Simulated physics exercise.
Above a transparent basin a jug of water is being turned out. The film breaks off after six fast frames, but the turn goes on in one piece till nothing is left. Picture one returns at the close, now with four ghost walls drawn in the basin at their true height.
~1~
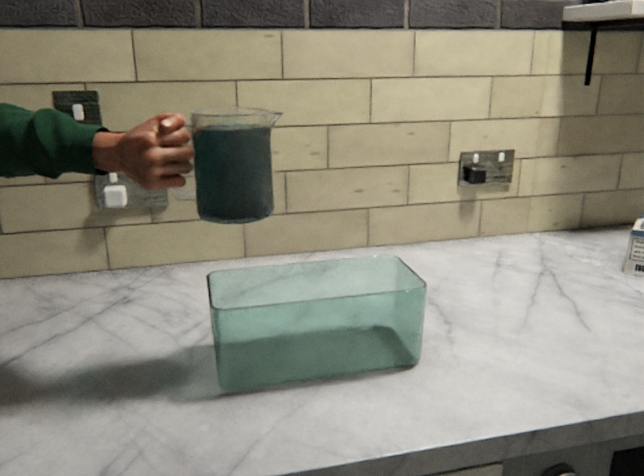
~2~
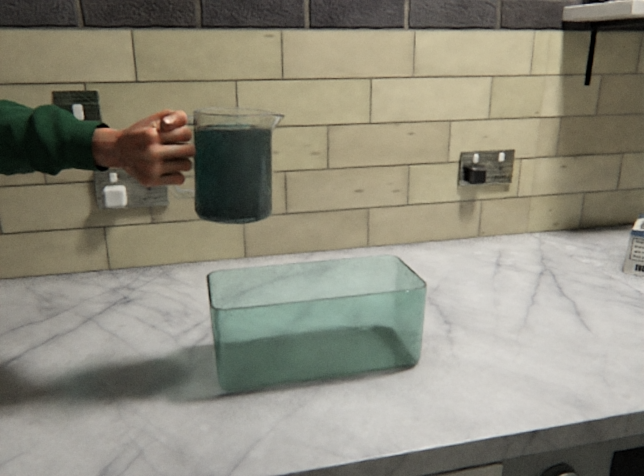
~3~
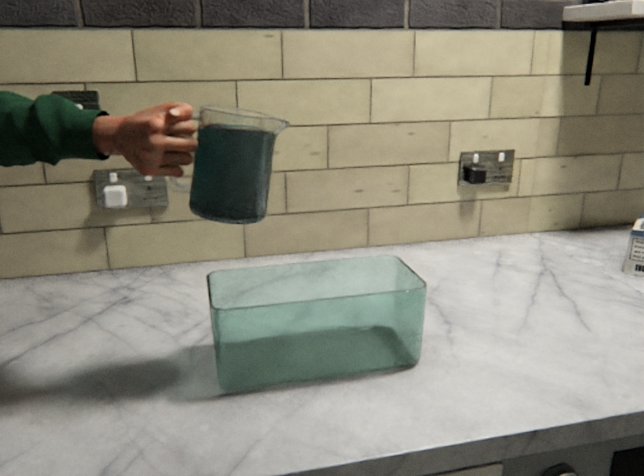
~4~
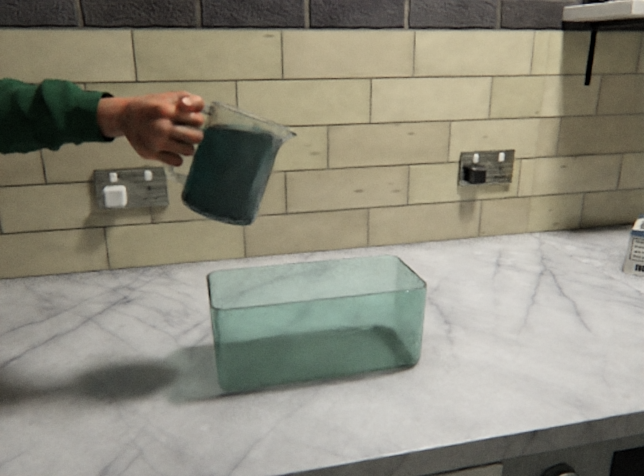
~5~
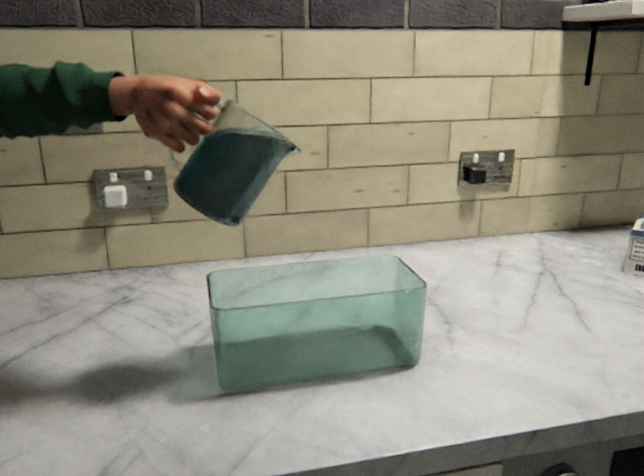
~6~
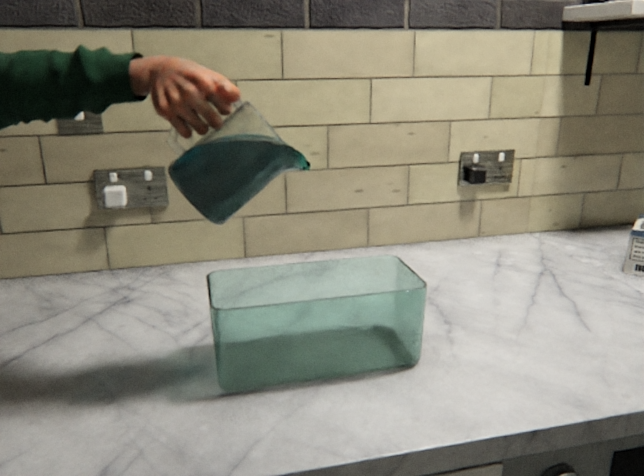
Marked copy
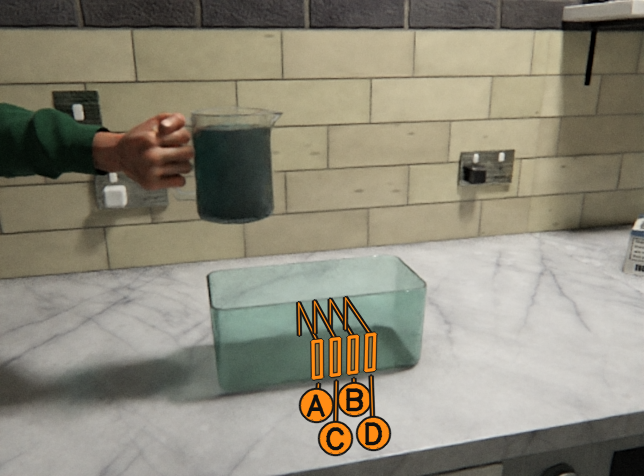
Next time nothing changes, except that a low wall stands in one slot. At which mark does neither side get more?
Position B does it best.
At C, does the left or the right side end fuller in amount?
The right side.
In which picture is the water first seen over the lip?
In picture 6.
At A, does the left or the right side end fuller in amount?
The right side.
In orange, A at (318, 383); B at (353, 378); C at (336, 381); D at (371, 376).
For position A, about 4 % ends left of the wall and 92 % right of it; 4 % is lost outside.
For position B, about 53 % ends left of the wall and 43 % right of it; 4 % is lost outside.
For position C, about 14 % ends left of the wall and 82 % right of it; 4 % is lost outside.
For position D, about 84 % ends left of the wall and 7 % right of it; 9 % is lost outside.
